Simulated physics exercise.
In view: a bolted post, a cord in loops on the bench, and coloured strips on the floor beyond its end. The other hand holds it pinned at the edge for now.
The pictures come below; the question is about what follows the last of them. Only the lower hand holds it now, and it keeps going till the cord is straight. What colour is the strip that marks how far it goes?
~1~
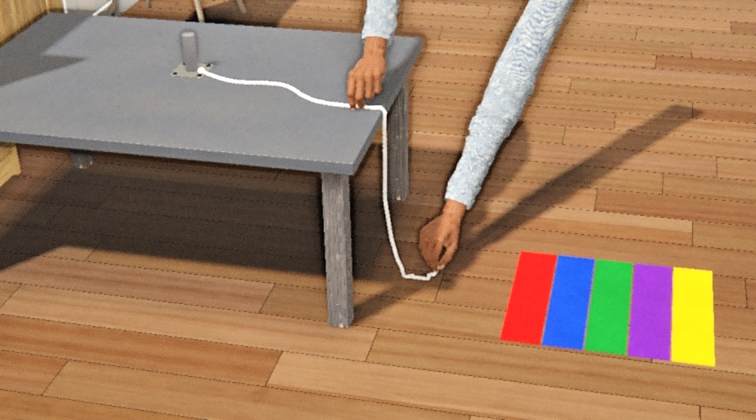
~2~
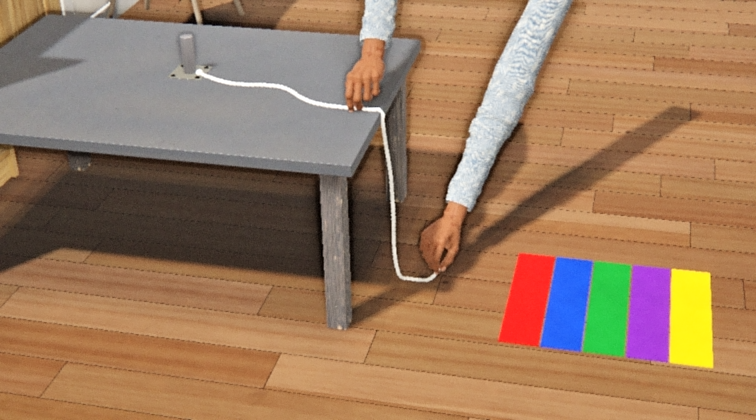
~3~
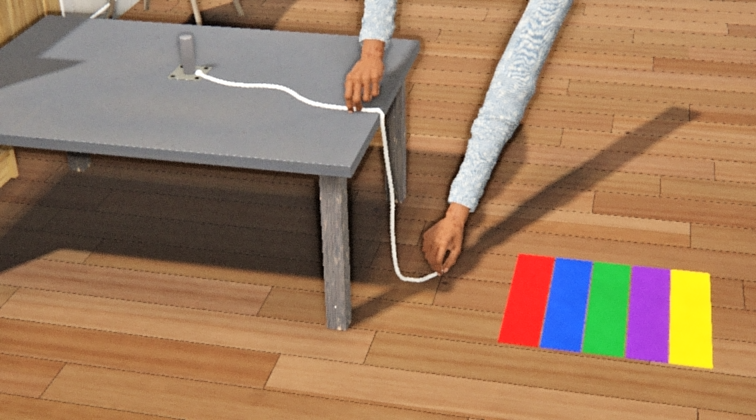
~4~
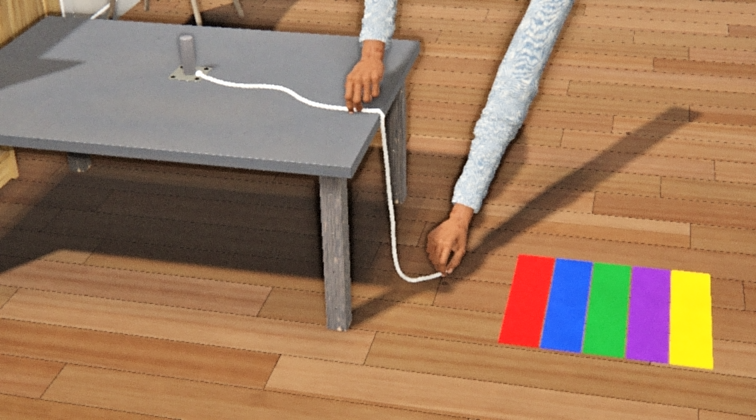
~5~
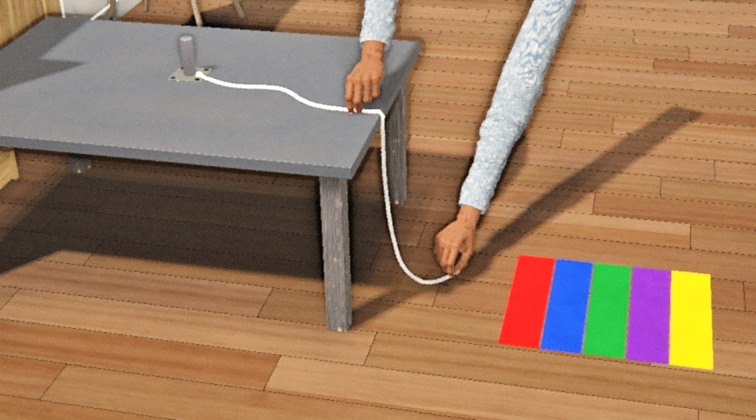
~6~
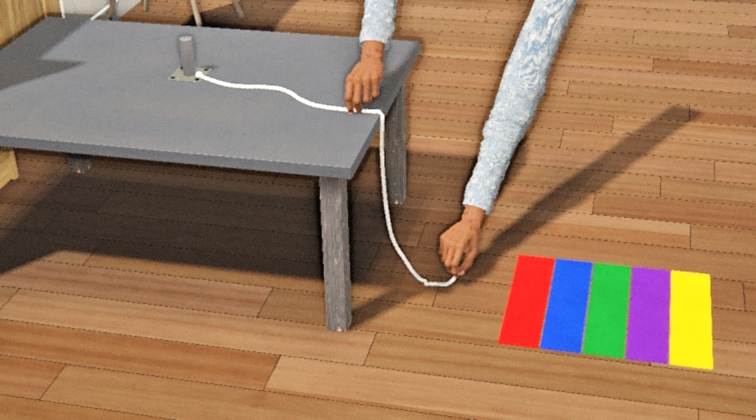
That strip is blue.
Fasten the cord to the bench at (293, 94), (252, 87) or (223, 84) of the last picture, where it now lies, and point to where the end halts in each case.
Readings in order - (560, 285), (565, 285), (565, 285).
A little later, end near (493, 277); short of the strips.
Next, end near (539, 282); over red.
When it is tight, end near (566, 285); over blue. It gets as far as the blue strip.
